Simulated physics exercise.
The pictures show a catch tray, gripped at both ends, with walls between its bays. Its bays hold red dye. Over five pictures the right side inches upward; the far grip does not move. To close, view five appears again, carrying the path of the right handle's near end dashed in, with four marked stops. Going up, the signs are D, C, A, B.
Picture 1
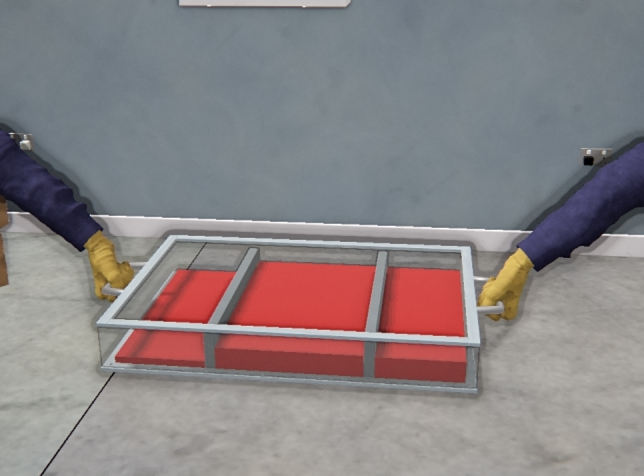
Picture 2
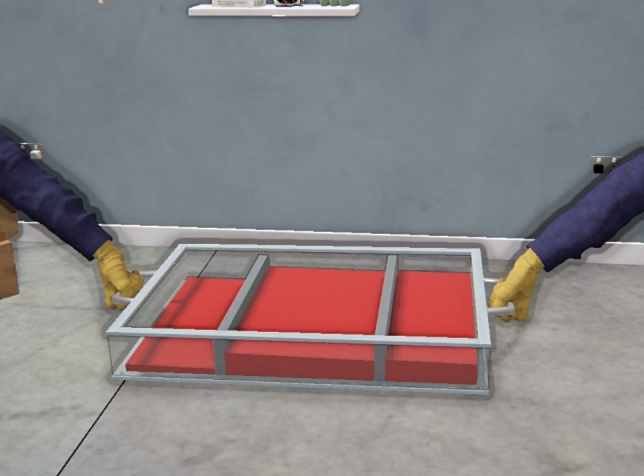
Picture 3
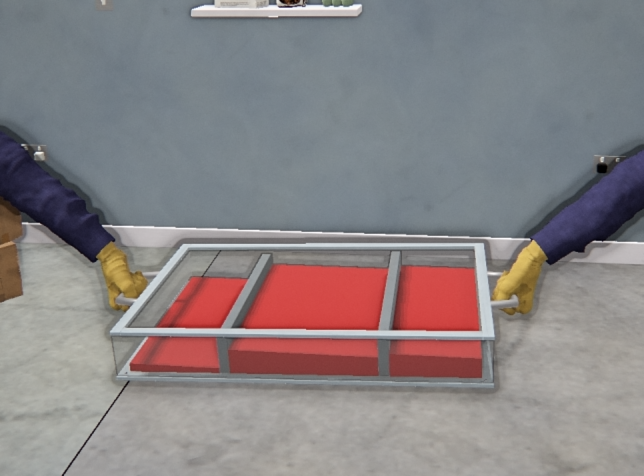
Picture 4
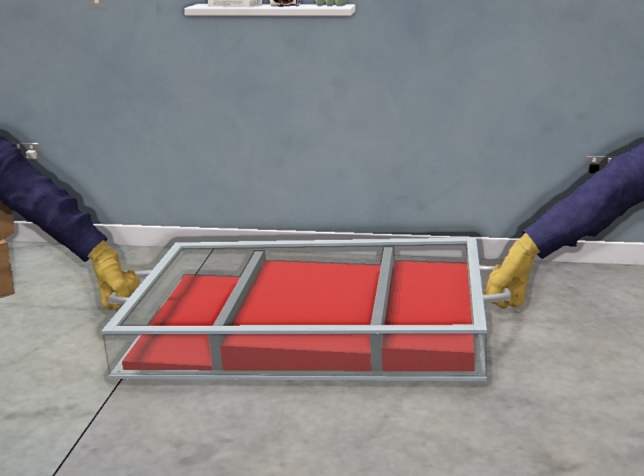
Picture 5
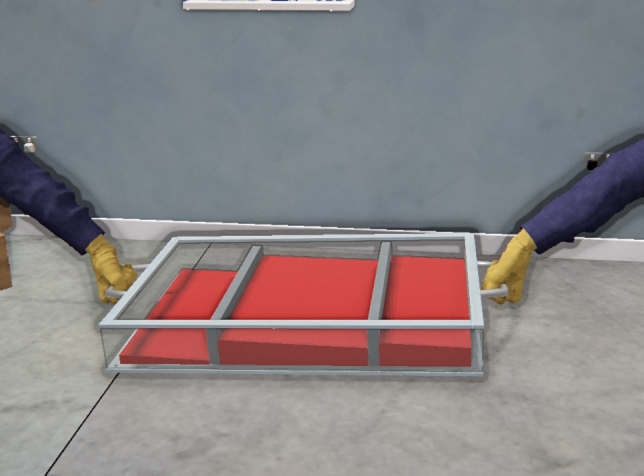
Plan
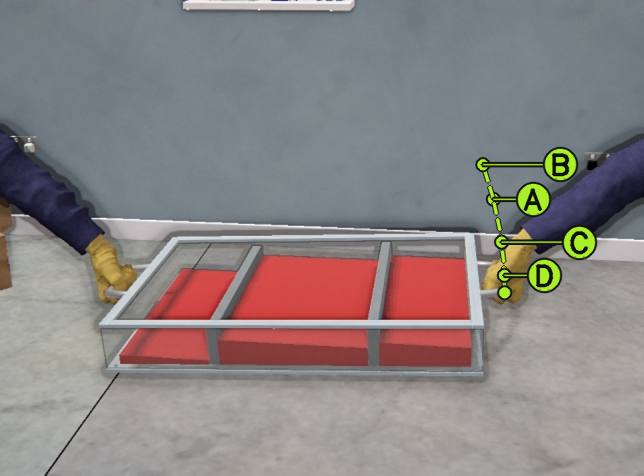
Two gloved hands hold a clear tray of red dye and tilt it slightly left.
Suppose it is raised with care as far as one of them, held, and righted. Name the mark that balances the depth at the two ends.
Take B.
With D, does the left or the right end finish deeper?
The right end bay.
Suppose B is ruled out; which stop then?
A it is.
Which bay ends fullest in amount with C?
It is the middle one.
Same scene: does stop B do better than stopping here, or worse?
Better.
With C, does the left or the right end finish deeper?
The right end bay.
In lime, A at (493, 199); B at (482, 164); C at (501, 242); D at (504, 275).
Choosing A, the right end bay stands much deeper than the other; nothing spills.
Choosing B, the two end bays stand about equally deep; nothing spills.
Choosing C, the right end bay stands much deeper than the other; nothing spills.
Choosing D, the right end bay stands much deeper than the other; nothing spills.
